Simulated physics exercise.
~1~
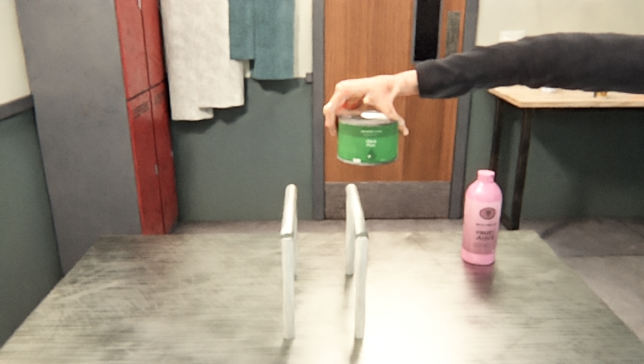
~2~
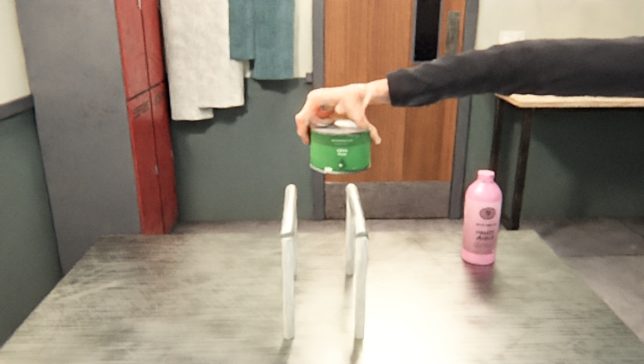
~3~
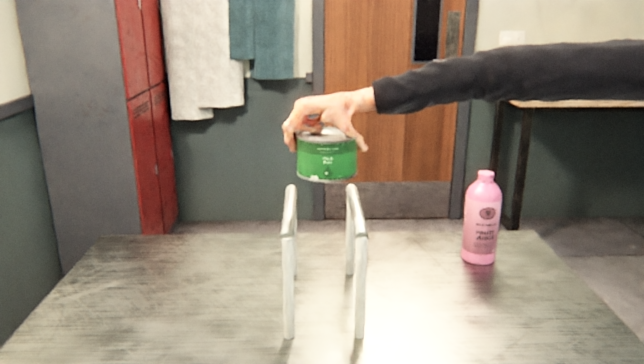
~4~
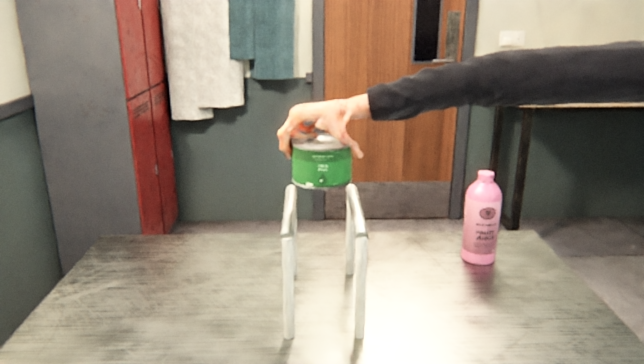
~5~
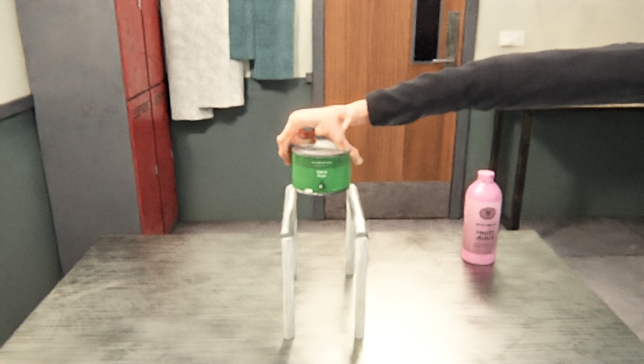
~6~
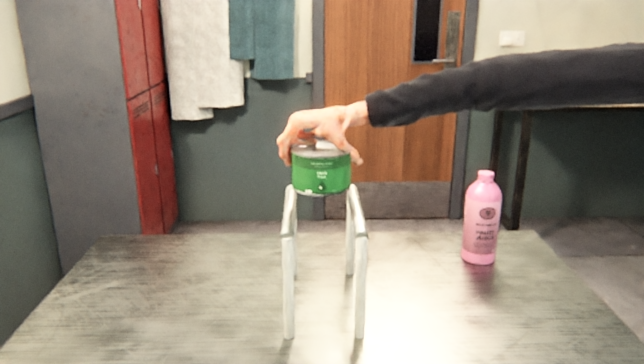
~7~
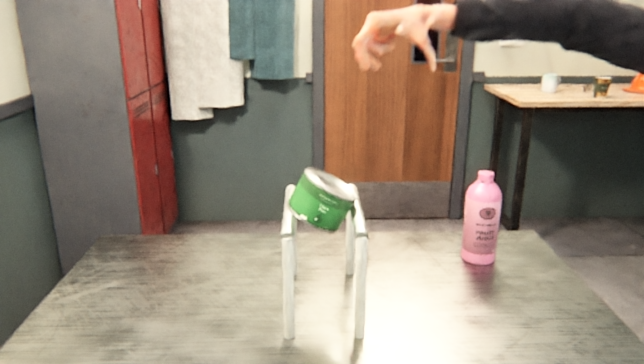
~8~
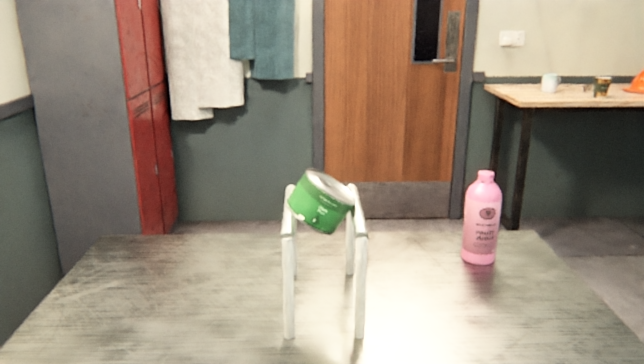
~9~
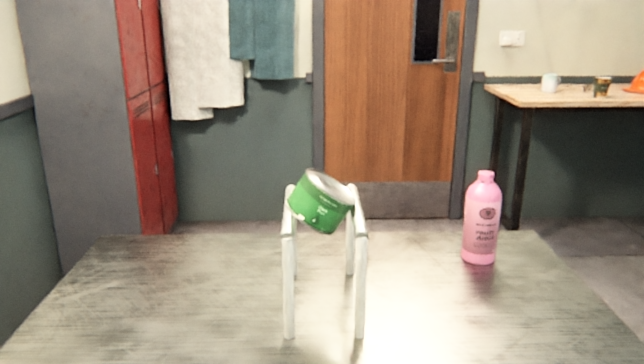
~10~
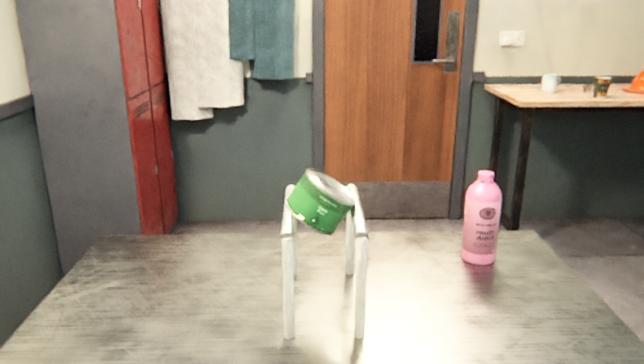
A green tub was lowered by a hand onto two white rails standing on a table near a pink bottle, and when the hand let go and drew back, the tub tipped sideways and stayed wedged between them.
